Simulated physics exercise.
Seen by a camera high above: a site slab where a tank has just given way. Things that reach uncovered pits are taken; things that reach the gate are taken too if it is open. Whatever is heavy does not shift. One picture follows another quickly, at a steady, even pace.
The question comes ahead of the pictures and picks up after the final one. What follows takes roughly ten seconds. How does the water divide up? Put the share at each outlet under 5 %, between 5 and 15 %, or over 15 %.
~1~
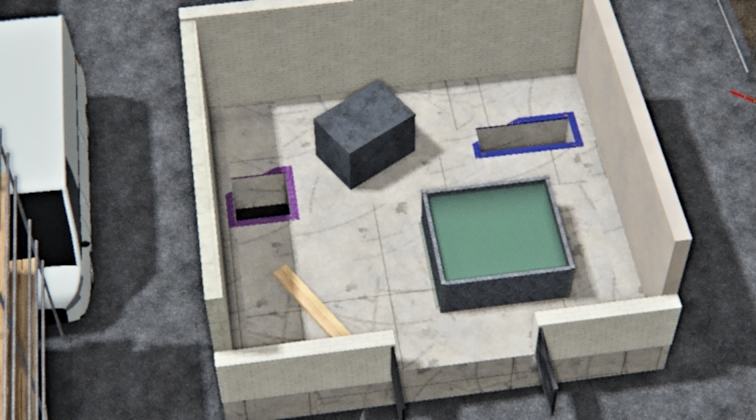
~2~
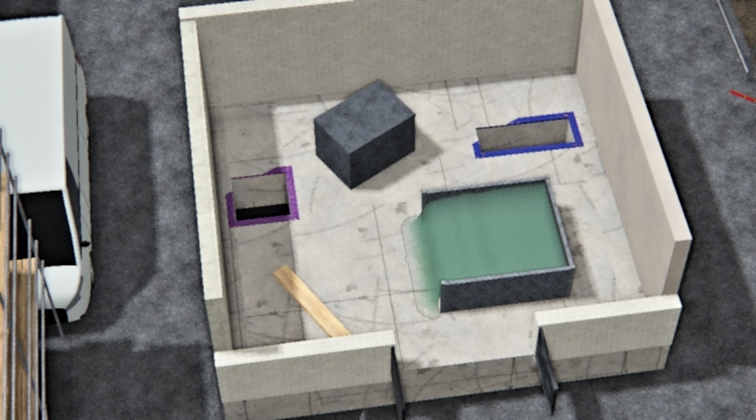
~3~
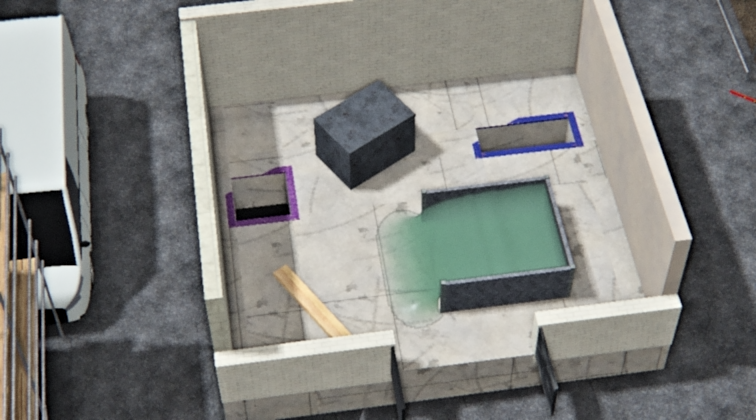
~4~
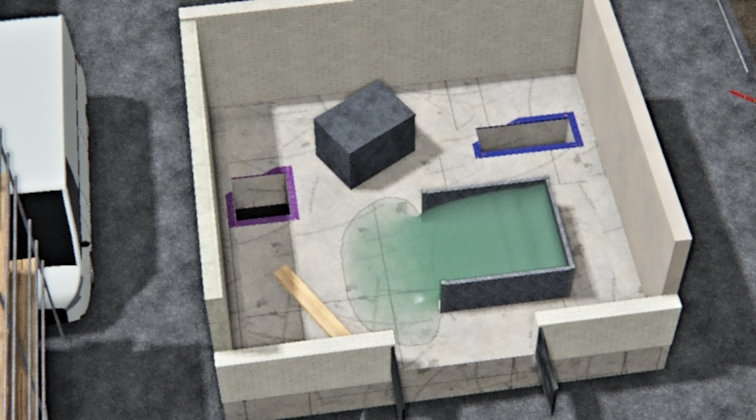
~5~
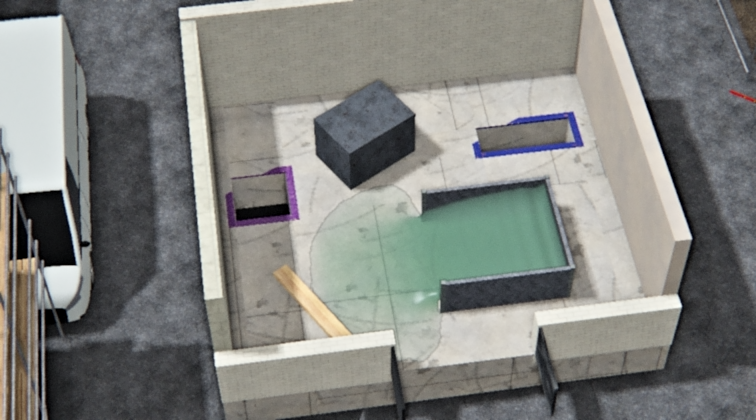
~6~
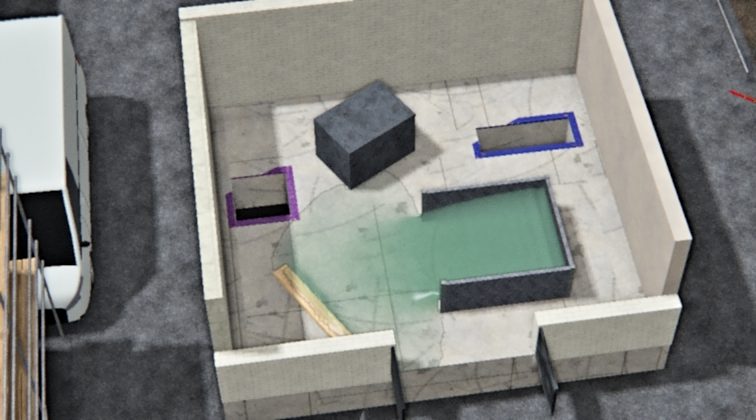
When it is over, the gate has between 5 and 15 %, the purple pit has over 15 %, the blue pit has under 5 %.
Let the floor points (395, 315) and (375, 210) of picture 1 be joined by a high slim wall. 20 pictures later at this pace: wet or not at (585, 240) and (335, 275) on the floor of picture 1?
Going one by one, you'd find the first left untouched and then the other inundated.
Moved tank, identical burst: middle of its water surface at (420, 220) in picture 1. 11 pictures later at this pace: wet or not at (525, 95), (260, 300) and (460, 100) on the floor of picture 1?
Spot 1 unwetted, spot 2 wetted, and spot 3 unwetted.
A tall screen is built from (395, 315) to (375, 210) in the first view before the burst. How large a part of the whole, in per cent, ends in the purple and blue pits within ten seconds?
Shares in percent - purple: 4; blue: 15.
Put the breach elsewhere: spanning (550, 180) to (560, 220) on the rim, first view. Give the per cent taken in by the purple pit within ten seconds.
The purple pit gets 2 per cent.
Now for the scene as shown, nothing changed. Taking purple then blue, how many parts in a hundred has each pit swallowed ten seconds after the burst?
That's 44 per cent for the first and 2 per cent for the second.
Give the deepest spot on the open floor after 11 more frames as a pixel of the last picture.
Close to (237, 377), I'd say.
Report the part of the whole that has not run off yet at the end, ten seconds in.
My reckoning gives about 42 %.
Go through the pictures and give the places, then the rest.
In the first frame, still water in the tank at (496, 232).
In the second frame, the front is at (418, 218), out from the gap at (435, 255).
In the third frame, the front is at (411, 321), out from the gap at (435, 257).
In the fourth frame, water pours out at (435, 258) and has run to a hidden place.
In the fifth frame, the front is at (316, 249), out from the gap at (435, 258).
In the sixth frame, the front is at (278, 256), out from the gap at (435, 259).
A moment on, water covers 35 % of the floor; the gate 0 %, the purple pit 1 %, the blue pit 0 %.
Next, water covers 40 % of the floor; the gate 1 %, the purple pit 8 %, the blue pit 0 %.
Then, water covers 45 % of the floor; the gate 2 %, the purple pit 20 %, the blue pit 0 %.
Later, water covers 60 % of the floor; the gate 7 %, the purple pit 33 %, the blue pit 0 %.
In the end, water covers 75 % of the floor; the gate 12 %, the purple pit 43 %, the blue pit 2 %.
